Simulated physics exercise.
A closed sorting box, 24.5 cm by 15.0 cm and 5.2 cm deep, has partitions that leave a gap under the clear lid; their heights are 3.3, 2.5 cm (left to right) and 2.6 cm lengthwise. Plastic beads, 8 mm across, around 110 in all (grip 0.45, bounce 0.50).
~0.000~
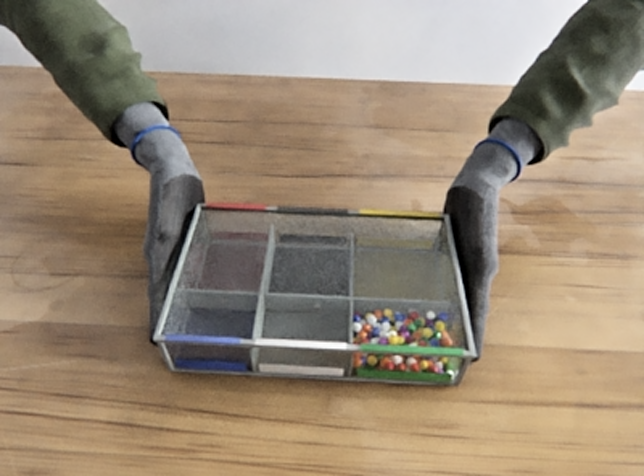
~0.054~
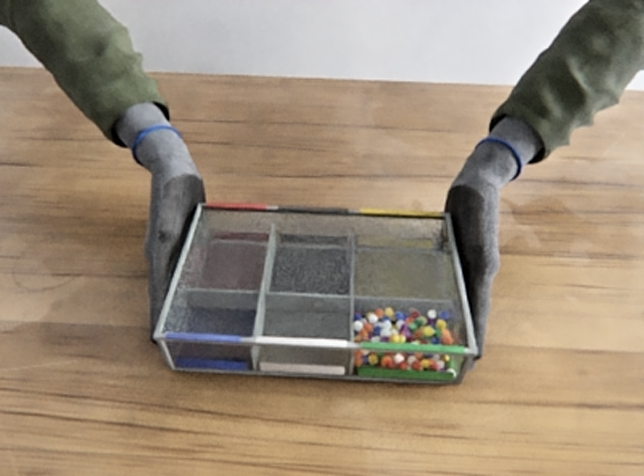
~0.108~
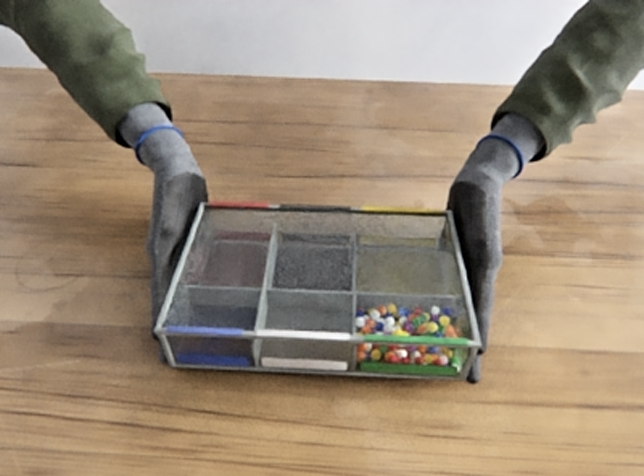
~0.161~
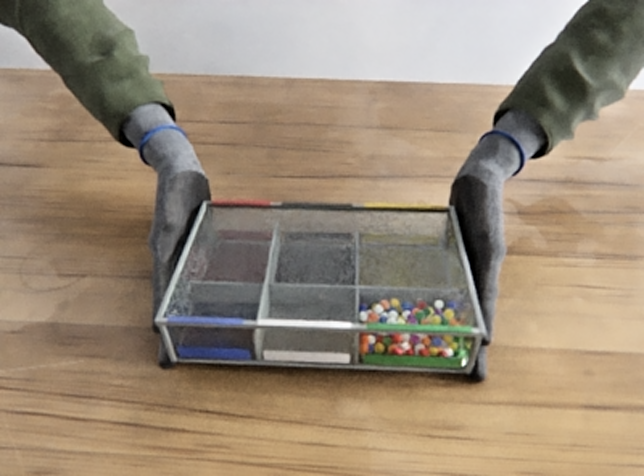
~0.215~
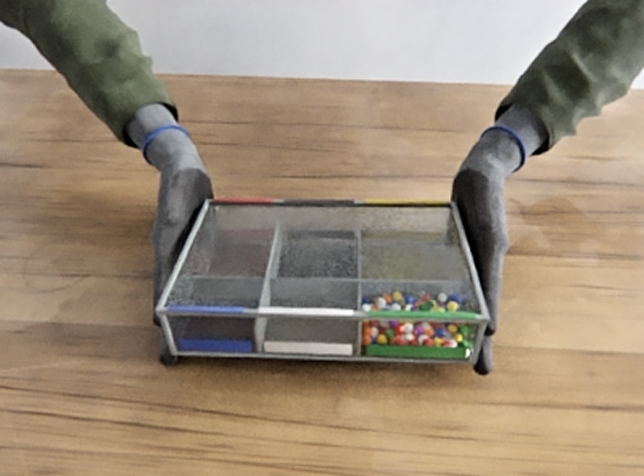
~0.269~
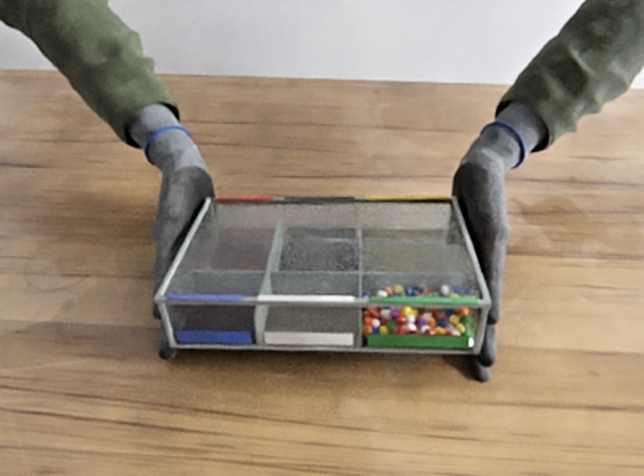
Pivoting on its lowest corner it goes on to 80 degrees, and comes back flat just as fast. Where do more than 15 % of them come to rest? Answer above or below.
Red: Below, blue: Below, green: Above, yellow: Below, white: Below, black: Below.
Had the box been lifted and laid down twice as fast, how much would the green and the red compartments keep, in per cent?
Green 50, red 0.
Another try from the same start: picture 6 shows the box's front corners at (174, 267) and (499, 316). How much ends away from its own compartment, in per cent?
It would be near 30 per cent.
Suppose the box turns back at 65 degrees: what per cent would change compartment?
About 5 per cent.
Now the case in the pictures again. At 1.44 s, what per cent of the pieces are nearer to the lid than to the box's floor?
Roughly 10 per cent.
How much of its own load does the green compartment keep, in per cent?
About 90 per cent.
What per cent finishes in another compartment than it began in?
About 15 per cent.
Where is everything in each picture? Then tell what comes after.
The first frame shows box tilt 0 degrees, front corners at (160, 337) and (469, 352); green 100 %.
The second frame shows box tilt 1 degrees, front corners at (160, 335) and (470, 350).
The third frame shows box tilt 3 degrees, front corners at (161, 329) and (474, 342).
The fourth frame shows box tilt 6 degrees, front corners at (162, 319) and (479, 330), lowest corner left back.
The fifth frame shows box tilt 9 degrees, front corners at (162, 309) and (482, 317), lowest corner left back.
The sixth frame shows box tilt 13 degrees, front corners at (161, 298) and (484, 302), lowest corner left back; green 100 %. The box's pace is about 60 degrees a second.
After 1.44 s, tilt 80 degrees; green 95 %, black 5 %.
After 2.23 s, tilt 36 degrees; green 85 %, yellow 5 %, black 5 %.
After 3.03 s, tilt 0 degrees; green 85 %, yellow 5 %, black 5 %.
By 3.4 s all is still; red 0 %, blue 0 %, green 85 %, yellow 5 %, white 0 %, black 5 %.
